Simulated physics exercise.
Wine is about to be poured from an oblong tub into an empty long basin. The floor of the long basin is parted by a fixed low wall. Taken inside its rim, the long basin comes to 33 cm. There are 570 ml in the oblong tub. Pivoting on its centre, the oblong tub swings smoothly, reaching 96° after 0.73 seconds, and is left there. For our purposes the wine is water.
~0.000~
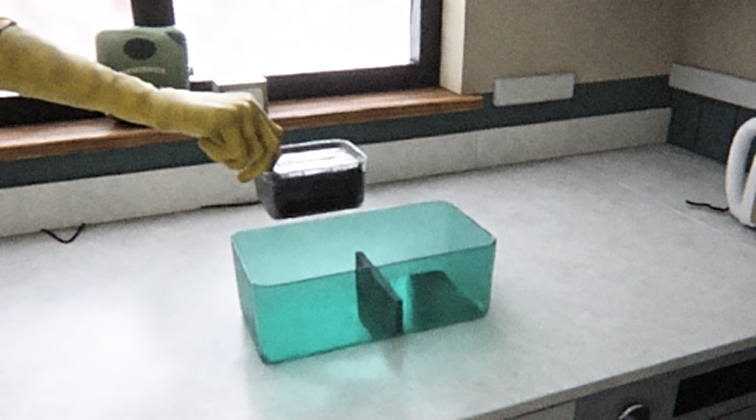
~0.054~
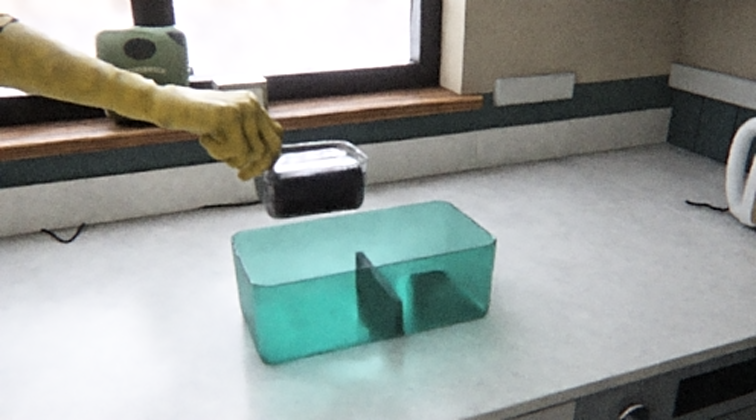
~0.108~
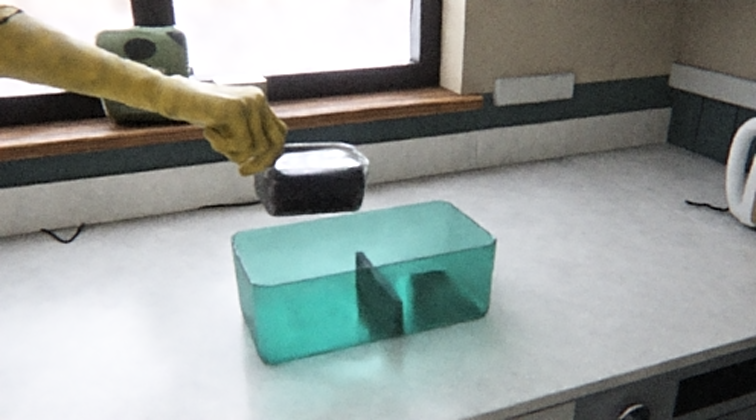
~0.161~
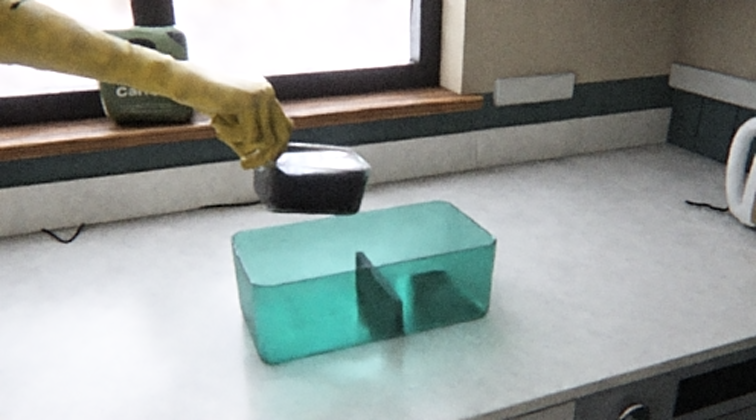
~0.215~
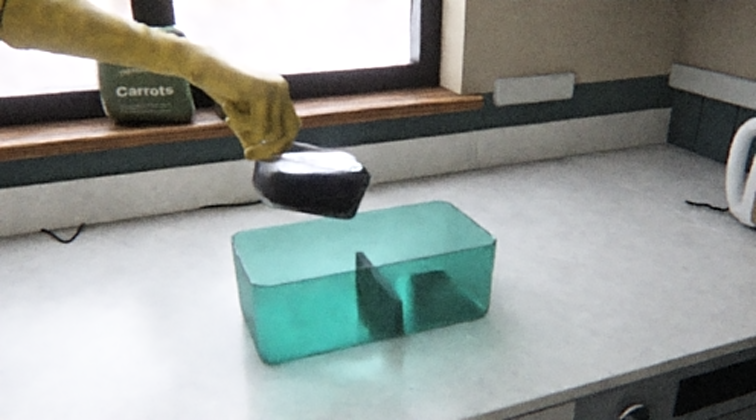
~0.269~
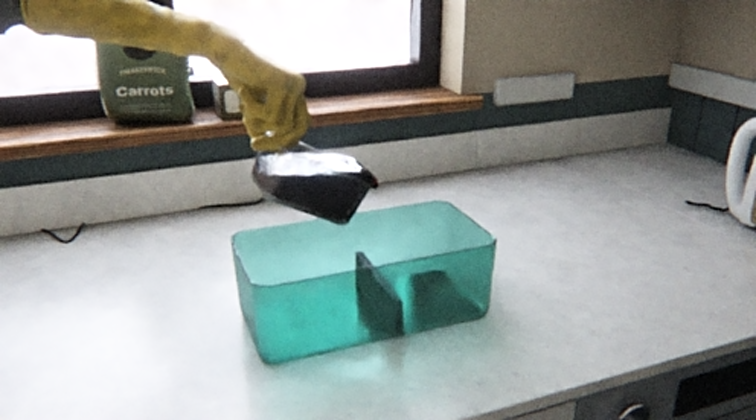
A yellow-gloved hand held a small oblong tub of dark liquid above a long, see-through green basin with a divider, then gradually tilted it further and further so its right side dipped lower.
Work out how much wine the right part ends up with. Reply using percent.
I would put it at 77 per cent.
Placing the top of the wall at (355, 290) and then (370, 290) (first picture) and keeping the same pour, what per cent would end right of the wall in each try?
Respectively close to 90 and 80 %.
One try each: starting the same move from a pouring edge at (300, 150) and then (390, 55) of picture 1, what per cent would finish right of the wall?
Result: 0 per cent, then 90 per cent.
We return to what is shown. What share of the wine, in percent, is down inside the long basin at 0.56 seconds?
Near 50 in a hundred.
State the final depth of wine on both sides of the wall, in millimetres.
The left ends up at roughly 4 mm, with the right at roughly 20 mm.
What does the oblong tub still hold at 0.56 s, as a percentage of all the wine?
22 %.
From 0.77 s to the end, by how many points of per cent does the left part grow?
That amounts to roughly 8 per cent of the whole.
Then, 0.56 s in, the tilt is 83° and 22 per cent is still to pour, 1 is left of the wall and 49 right of it.
Then, 0.77 s in, the tilt is 96° and 6 per cent is still to pour, 14 is left of the wall and 78 right of it.
Then, 0.99 s in, the tilt is 96° and 1 per cent is still to pour, 21 is left of the wall and 77 right of it.
Then, 1.23 s in, the tilt is 96° and 0 per cent is still to pour, 22 is left of the wall and 77 right of it.
Finally, 22 per cent lies left of the wall, 77 right of it and 0 outside.
